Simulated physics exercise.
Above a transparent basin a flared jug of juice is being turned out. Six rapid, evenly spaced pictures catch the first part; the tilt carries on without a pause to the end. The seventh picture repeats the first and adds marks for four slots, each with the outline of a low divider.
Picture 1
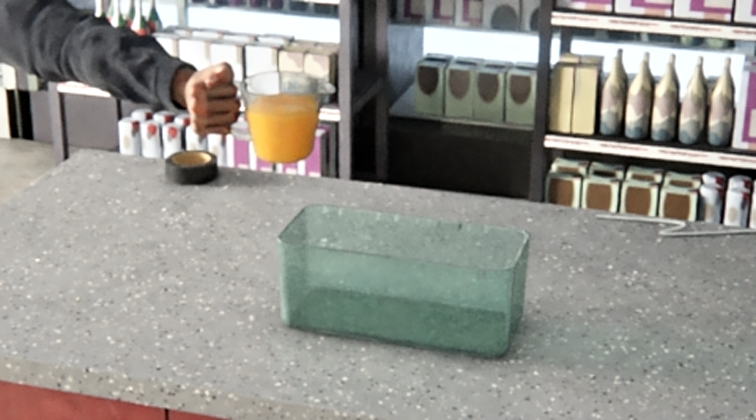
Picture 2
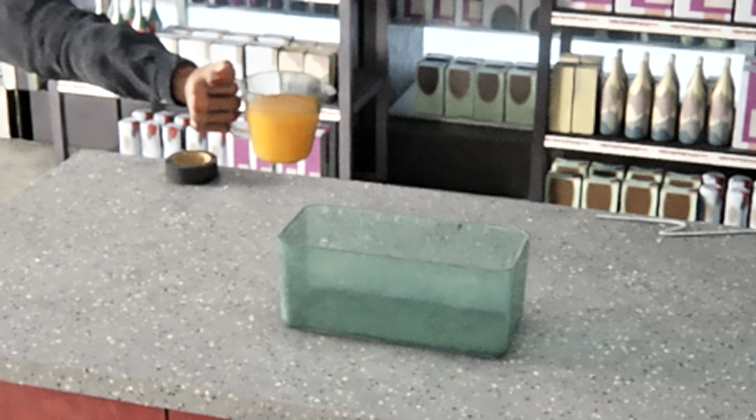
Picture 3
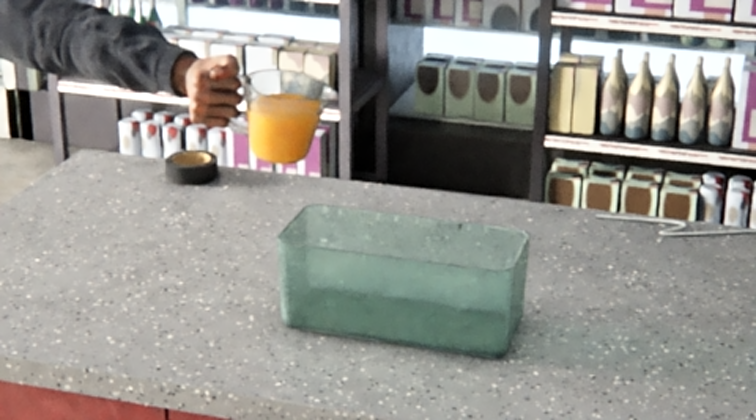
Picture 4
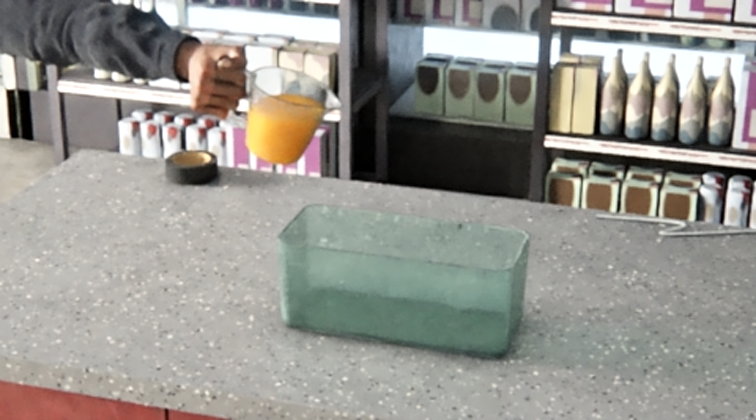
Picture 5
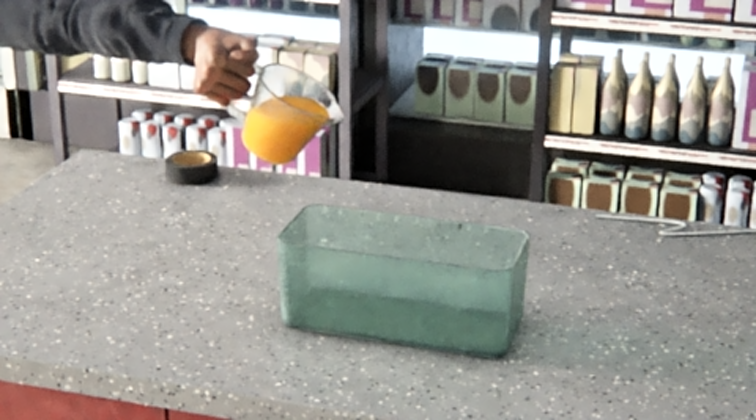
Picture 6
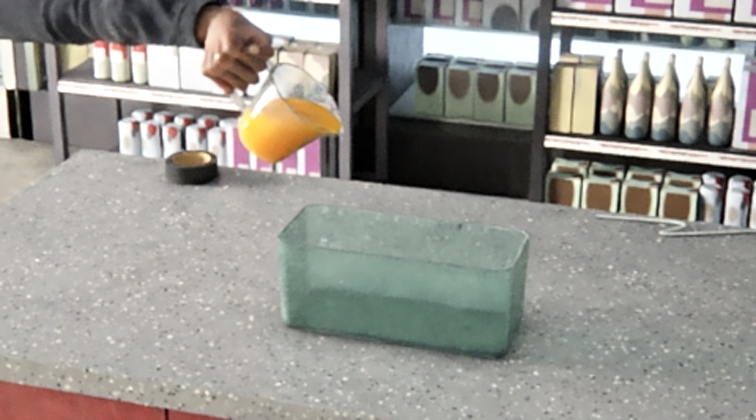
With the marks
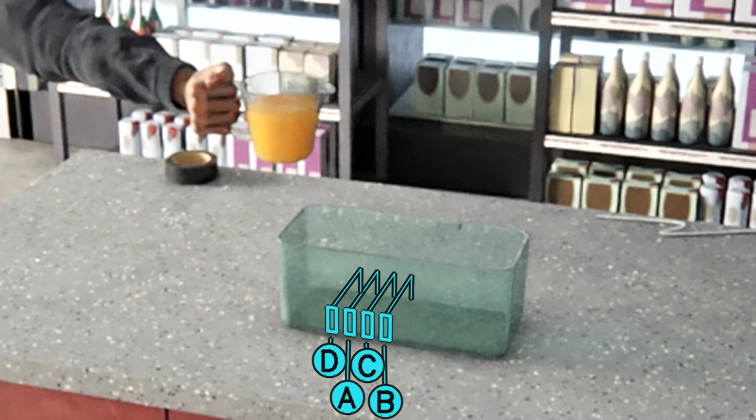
At a speckled grey shop counter, a hand gradually tilting a clear jug of orange juice rightward near a green transparent basin.
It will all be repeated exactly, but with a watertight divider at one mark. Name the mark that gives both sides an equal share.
A beats the others.
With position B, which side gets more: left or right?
The left side.
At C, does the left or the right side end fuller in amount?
The left one.
On the marked copy, A at (348, 341); B at (384, 346); C at (366, 343); D at (330, 338).
For position A, about 51 % ends left of the wall and 48 % right of it.
For position B, about 86 % ends left of the wall and 10 % right of it; 3 % is lost outside.
For position C, about 82 % ends left of the wall and 14 % right of it; 4 % is lost outside.
For position D, about 22 % ends left of the wall and 77 % right of it.
